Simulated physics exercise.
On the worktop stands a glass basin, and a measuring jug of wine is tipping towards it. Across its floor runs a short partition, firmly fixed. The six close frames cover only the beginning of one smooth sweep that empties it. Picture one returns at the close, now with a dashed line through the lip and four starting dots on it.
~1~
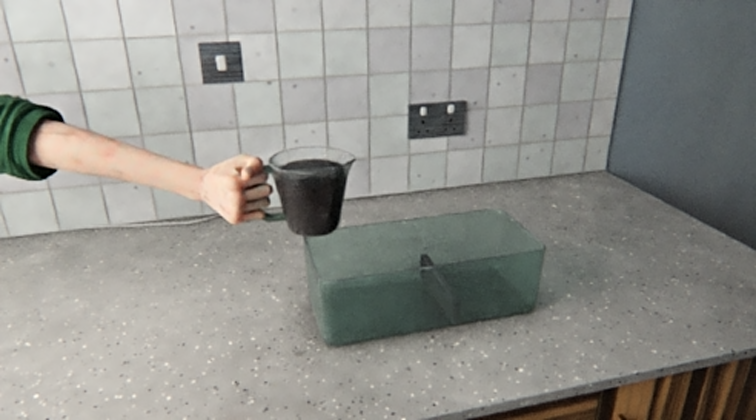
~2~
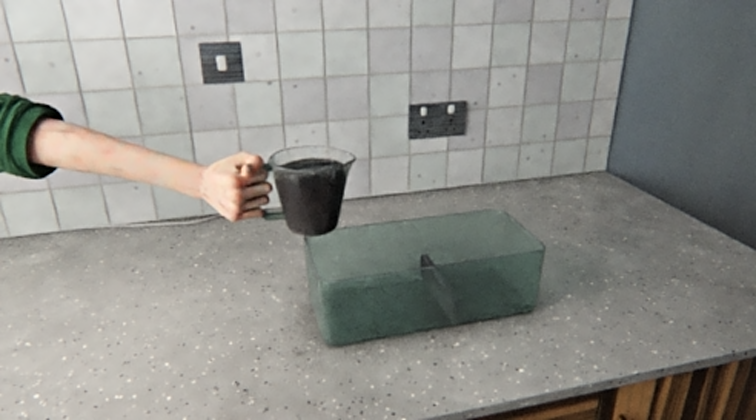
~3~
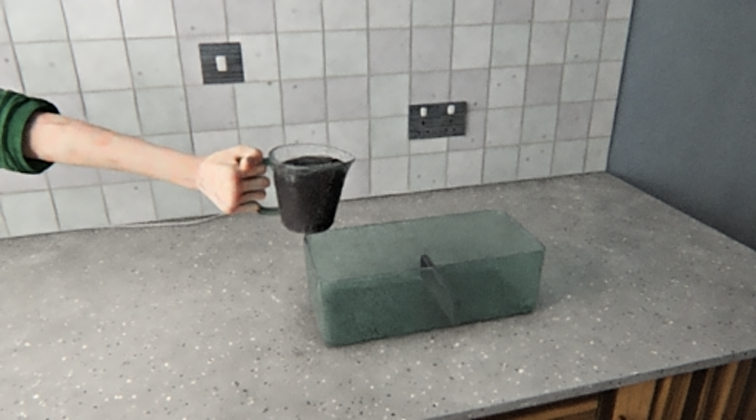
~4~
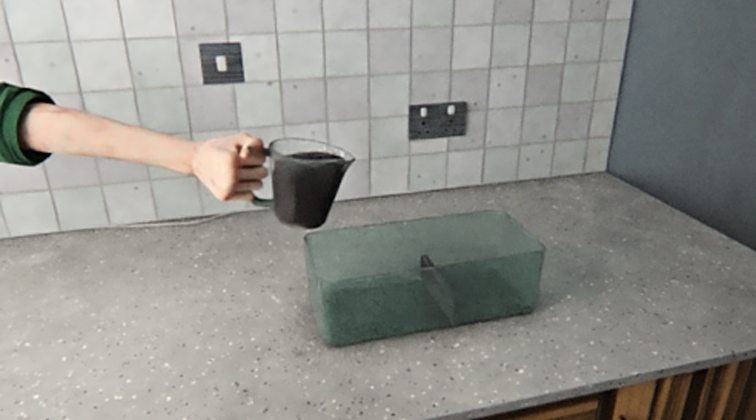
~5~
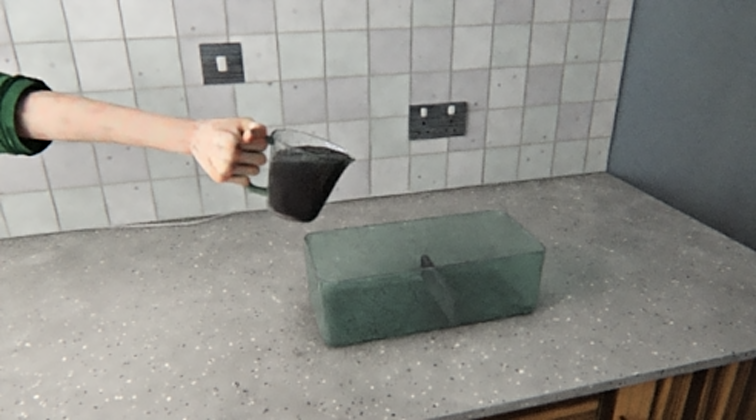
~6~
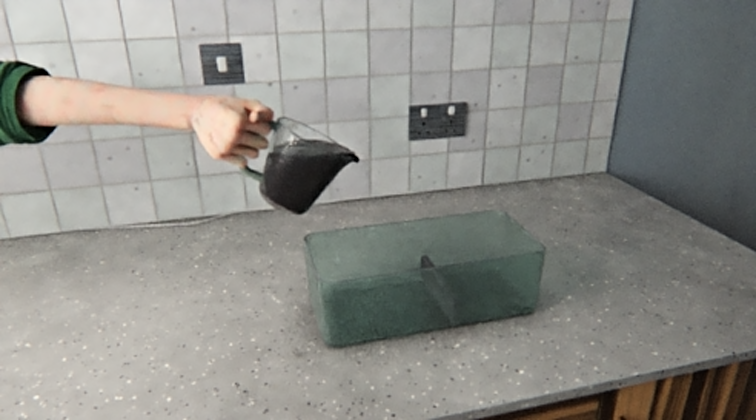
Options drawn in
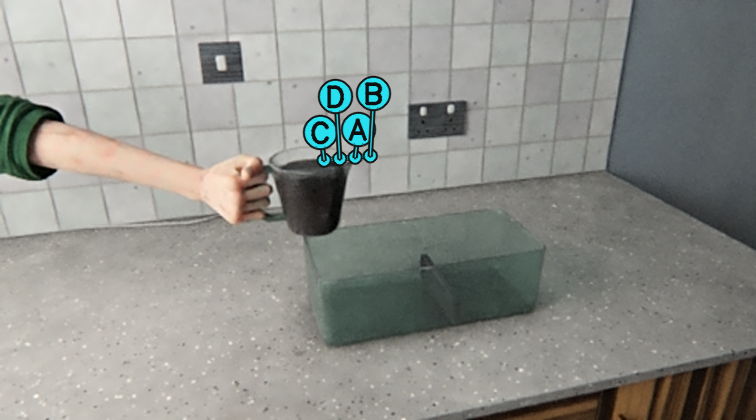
A hand holds a jug of dark liquid above a glass basin and gradually tilts it rightward.
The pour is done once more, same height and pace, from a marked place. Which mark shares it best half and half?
It is B.
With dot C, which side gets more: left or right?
The left side.
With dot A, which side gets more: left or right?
The left one.
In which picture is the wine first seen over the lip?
Picture 6.
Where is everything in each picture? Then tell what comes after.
Upright, lip at (354, 157); basin from (322, 344) to (533, 307); top of the wall at (439, 275); nothing has left yet.
Upright, lip at (355, 157); nothing has left yet.
Tipped about 5°, lip at (354, 157); nothing has left yet.
Tipped about 12°, lip at (354, 158); nothing has left yet.
Tipped about 20°, lip at (354, 158); nothing has left yet.
Tipped about 30°, lip at (354, 158); wine is over the lip, down to (354, 158).
On the marked copy, A at (355, 157); B at (370, 155); C at (324, 160); D at (339, 158).
If A is chosen, about 92 % ends left of the wall and 5 % right of it; 3 % is lost outside.
If B is chosen, about 58 % ends left of the wall and 40 % right of it.
If C is chosen, about 88 % ends left of the wall and 8 % right of it; 4 % is lost outside.
If D is chosen, about 86 % ends left of the wall and 9 % right of it; 5 % is lost outside.
